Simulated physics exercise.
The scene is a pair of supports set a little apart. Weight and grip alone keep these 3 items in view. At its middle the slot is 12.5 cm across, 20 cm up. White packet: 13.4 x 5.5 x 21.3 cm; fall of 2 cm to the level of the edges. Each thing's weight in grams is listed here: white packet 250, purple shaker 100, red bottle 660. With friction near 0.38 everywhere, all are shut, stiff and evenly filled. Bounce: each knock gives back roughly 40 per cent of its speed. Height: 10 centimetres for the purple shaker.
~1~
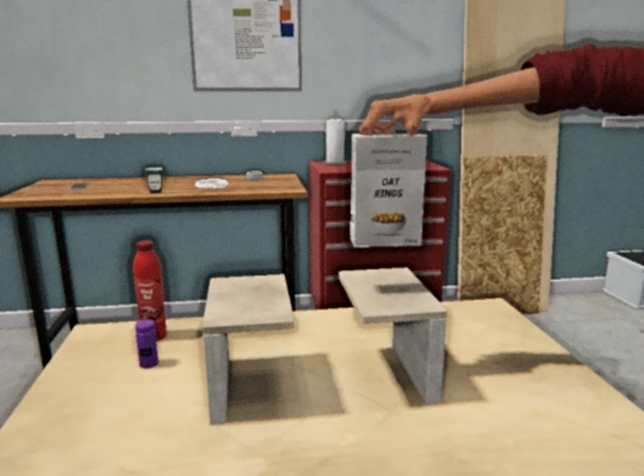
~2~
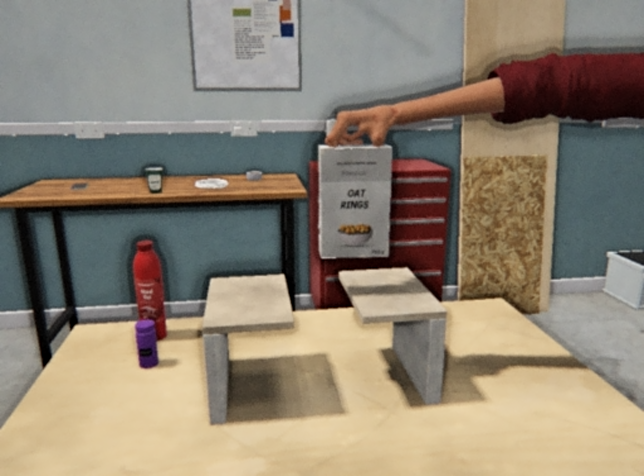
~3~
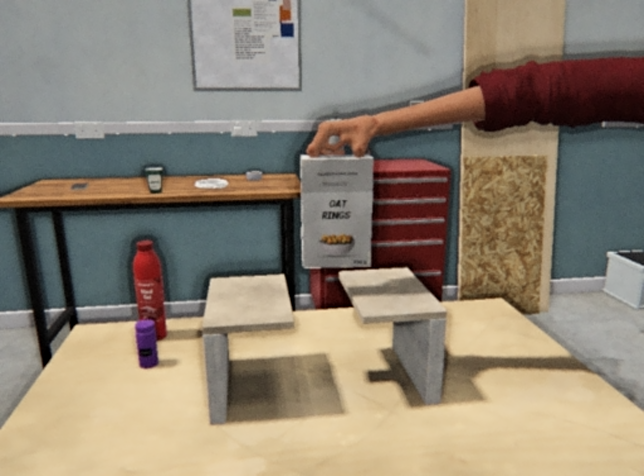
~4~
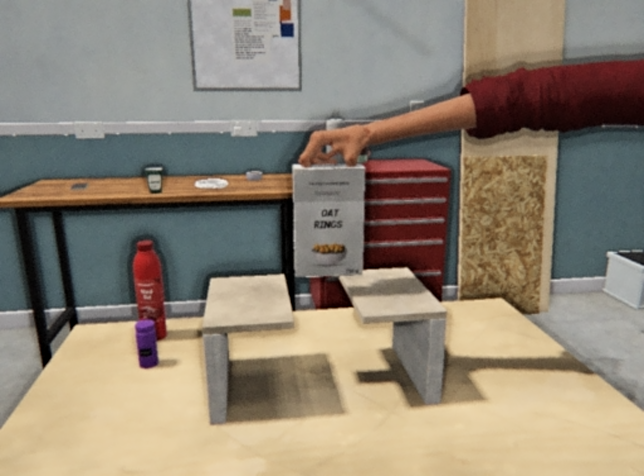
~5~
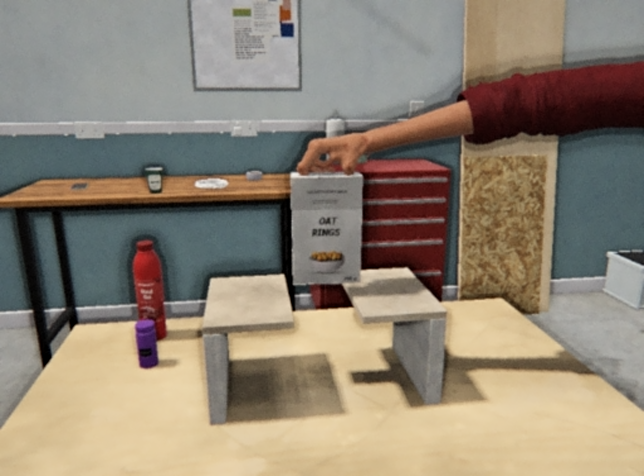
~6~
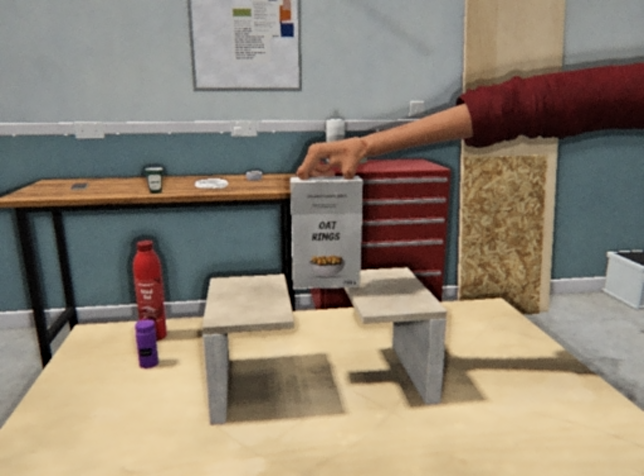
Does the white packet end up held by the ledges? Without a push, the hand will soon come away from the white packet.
Yes.
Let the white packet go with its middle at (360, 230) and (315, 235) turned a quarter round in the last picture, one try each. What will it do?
Lab note - case 1: Held; case 2: Passed.
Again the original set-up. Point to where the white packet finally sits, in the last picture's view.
Roughly (305, 266).
Then, 0.20 s later than the last frame, white packet tilted 5° near (321, 244).
Then, 0.30 s later than the last frame, white packet tilted 30° near (306, 260).
Then, 0.50 s later than the last frame, white packet tilted 69° near (304, 266).
When it is over, lying over on the stand or table, white packet; the other 2 within 4 cm of the start. End places, in pixels of the last picture, white packet near (304, 266). The packet is caught.
